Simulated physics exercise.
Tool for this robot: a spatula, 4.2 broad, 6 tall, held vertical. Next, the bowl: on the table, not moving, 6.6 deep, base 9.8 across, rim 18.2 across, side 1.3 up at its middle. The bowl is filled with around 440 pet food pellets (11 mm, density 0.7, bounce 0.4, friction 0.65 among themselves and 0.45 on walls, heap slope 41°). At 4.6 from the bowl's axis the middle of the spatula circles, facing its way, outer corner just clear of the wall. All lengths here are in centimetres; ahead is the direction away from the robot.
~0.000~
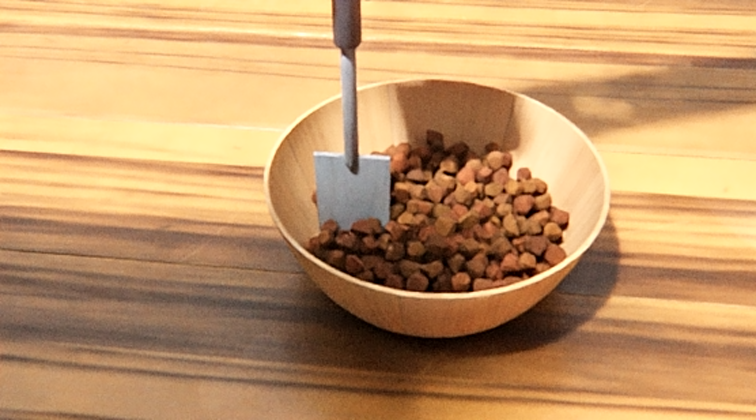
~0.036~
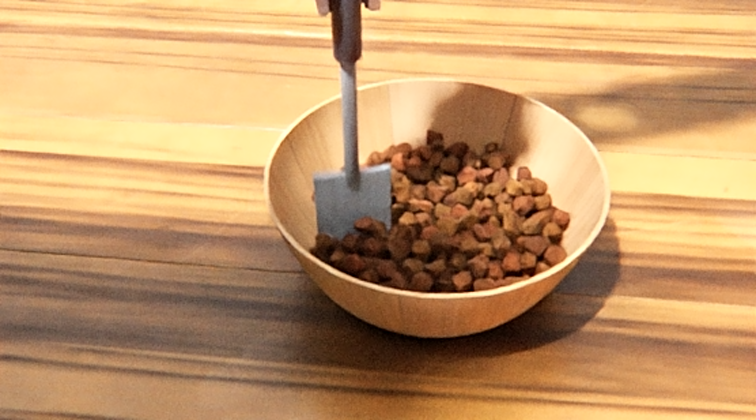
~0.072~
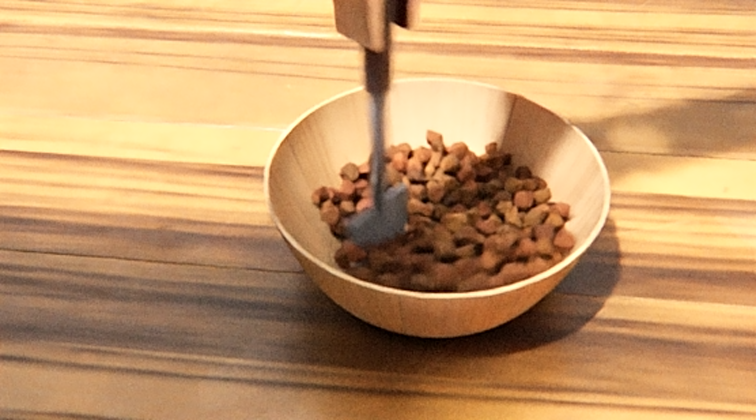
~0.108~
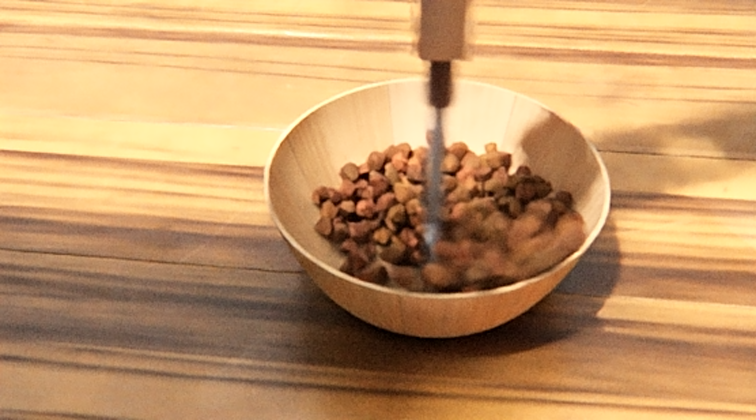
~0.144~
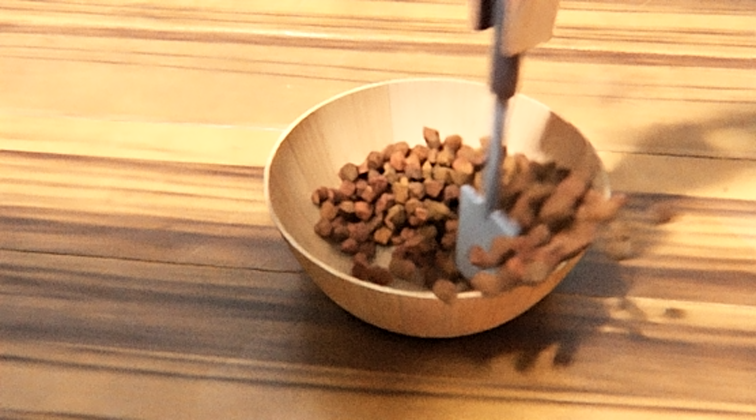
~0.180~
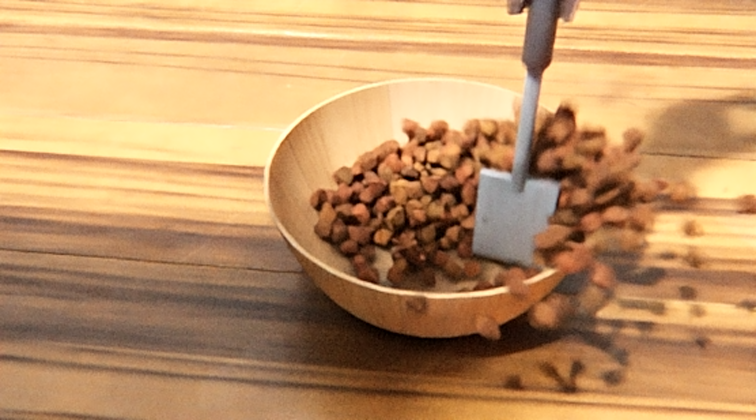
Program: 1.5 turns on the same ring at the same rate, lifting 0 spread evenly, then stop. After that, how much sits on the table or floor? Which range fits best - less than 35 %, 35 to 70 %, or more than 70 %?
The range that fits is 35 to 70 %.
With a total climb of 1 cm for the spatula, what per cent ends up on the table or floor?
Near 45 in a hundred.
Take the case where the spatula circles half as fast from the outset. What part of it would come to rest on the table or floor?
Estimated share: Near 20 %.
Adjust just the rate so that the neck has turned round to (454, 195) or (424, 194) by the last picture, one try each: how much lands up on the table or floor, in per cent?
Roughly 30 and 25 percent, in that order.
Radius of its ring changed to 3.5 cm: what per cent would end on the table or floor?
Some 30 percent would.
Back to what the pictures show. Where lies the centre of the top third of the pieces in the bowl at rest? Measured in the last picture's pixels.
At about (482, 172).
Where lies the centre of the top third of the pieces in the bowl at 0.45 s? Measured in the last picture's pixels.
Centre estimate: (468, 265).
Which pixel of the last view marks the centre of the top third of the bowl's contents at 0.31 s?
I'd put its middle near (333, 139).
By 0.31 s, 308° round, highest piece 11 above the table; 317 in the bowl, 44 on the table or floor, 75 in flight or on the tool.
By 0.45 s, 89° round, highest piece 10 above the table; 254 in the bowl, 135 on the table or floor, 47 in flight or on the tool.
By 0.72 s, 180° round, highest piece 7 above the table; 220 on the table or floor, 215 in the bowl, 1 in flight or on the tool.
By 1.42 s, 180° round, highest piece 6 above the table; 221 on the table or floor, 215 in the bowl.
Final count, 221 on the table or floor, 215 in the bowl. That is 51 % on the table or floor.
